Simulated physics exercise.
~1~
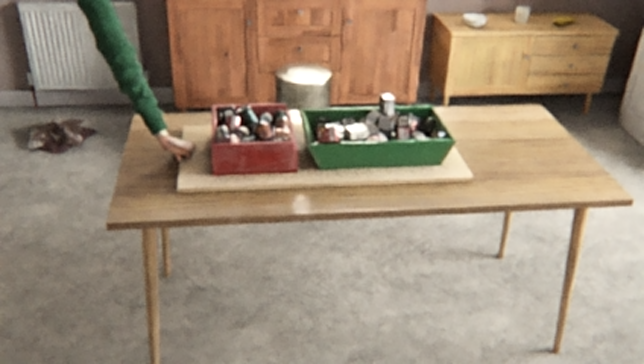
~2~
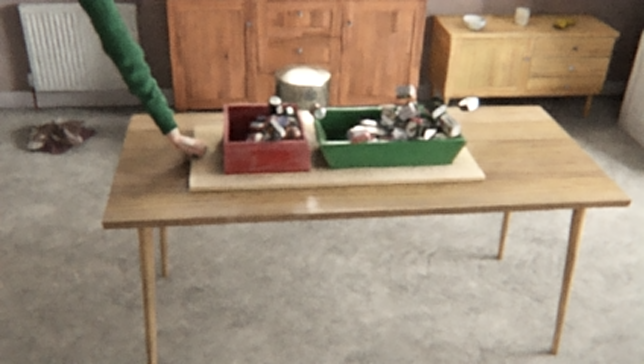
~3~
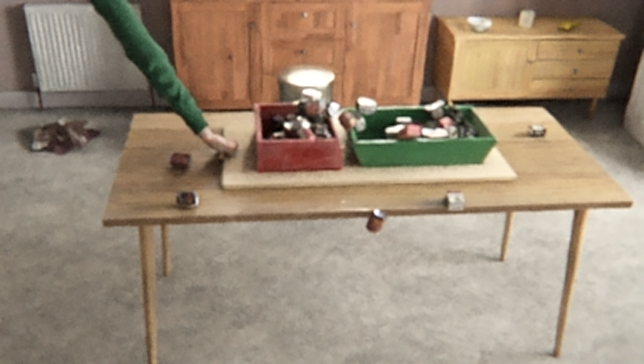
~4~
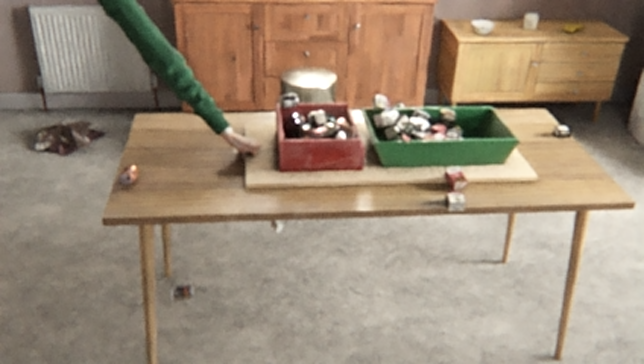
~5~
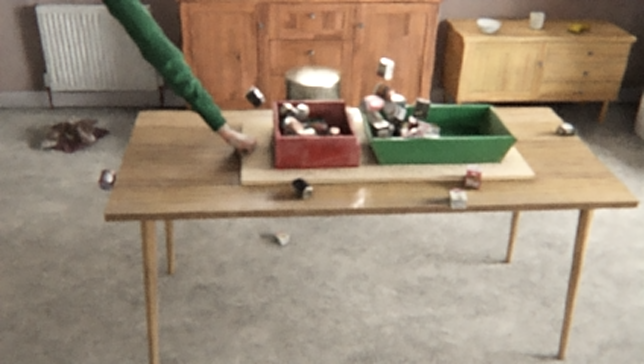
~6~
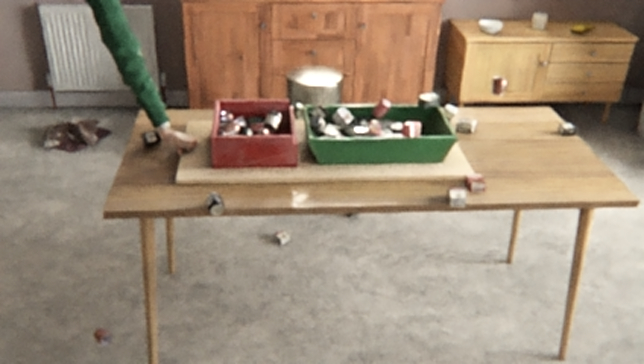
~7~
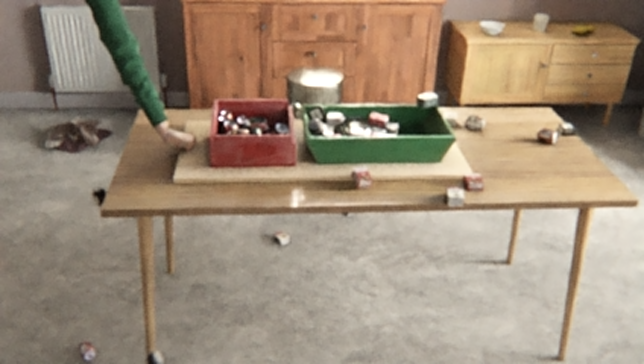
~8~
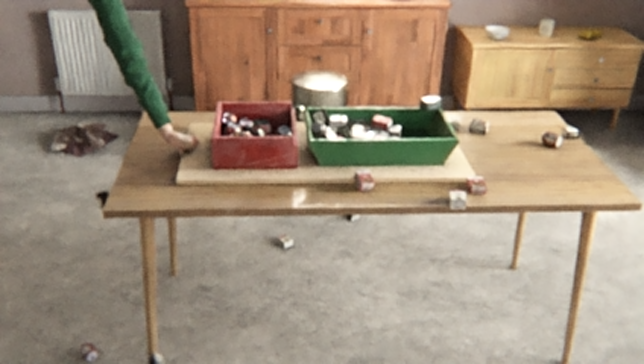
Two trays on a board shake side to side, scattering small containers across table and floor.
